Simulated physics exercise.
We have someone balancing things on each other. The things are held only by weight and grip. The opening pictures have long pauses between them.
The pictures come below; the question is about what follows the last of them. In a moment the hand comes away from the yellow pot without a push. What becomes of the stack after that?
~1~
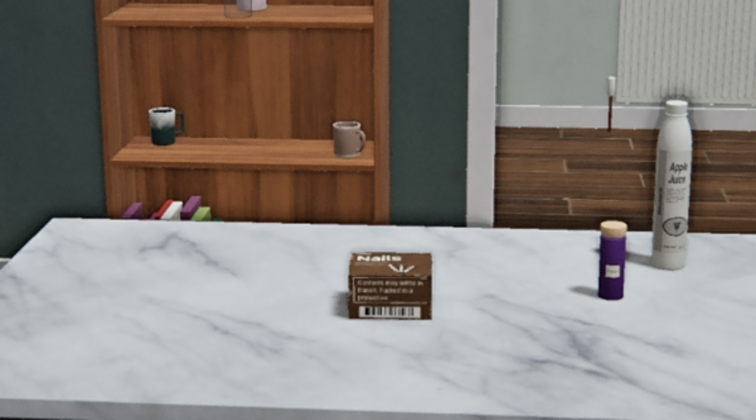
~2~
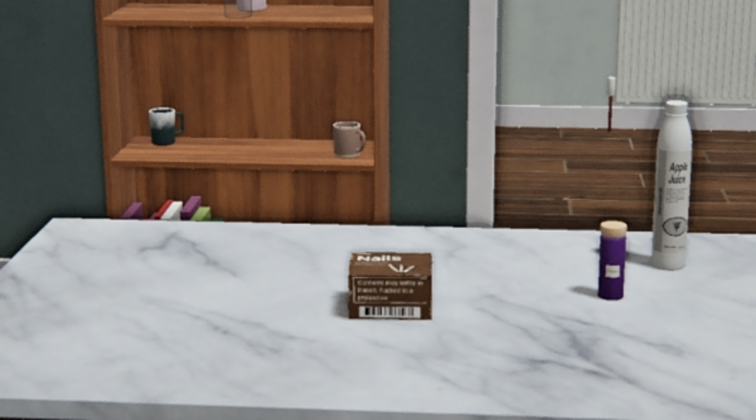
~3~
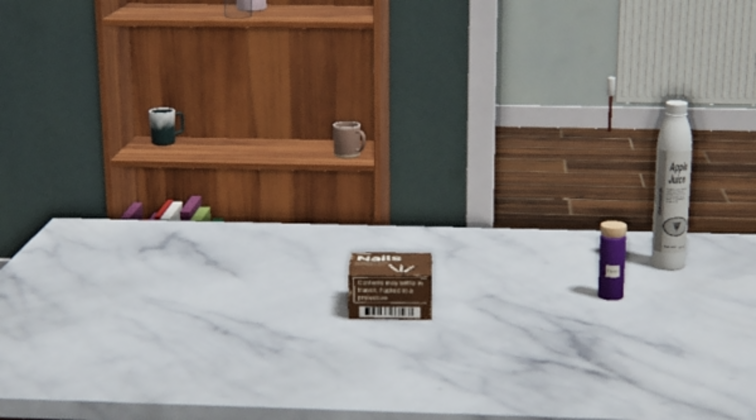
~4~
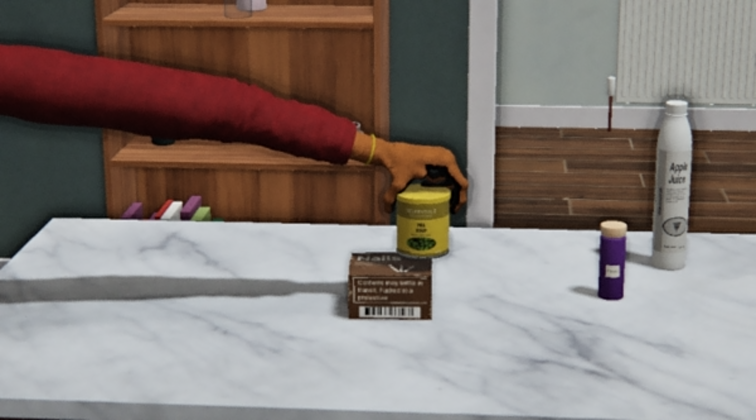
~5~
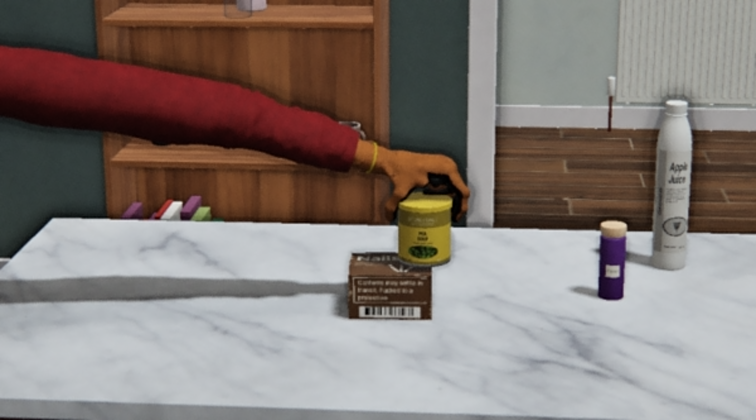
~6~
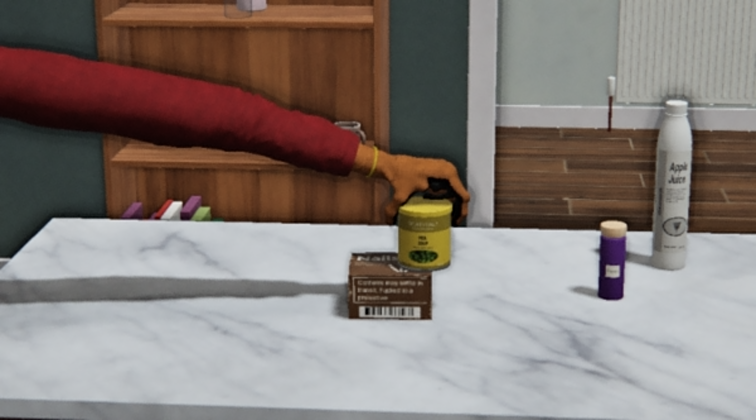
It remains steady.
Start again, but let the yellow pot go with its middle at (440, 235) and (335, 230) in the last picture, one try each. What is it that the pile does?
Case 1: Collapse. Case 2: Collapse.
Then, 1.00 s past the last view, nothing moves.
Then, 2.10 s past the last view, yellow pot resting near (425, 234).
Finally, all 4 still in place. Final places as the last picture's camera would see them, yellow pot near (425, 234). The pile keeps its balance.
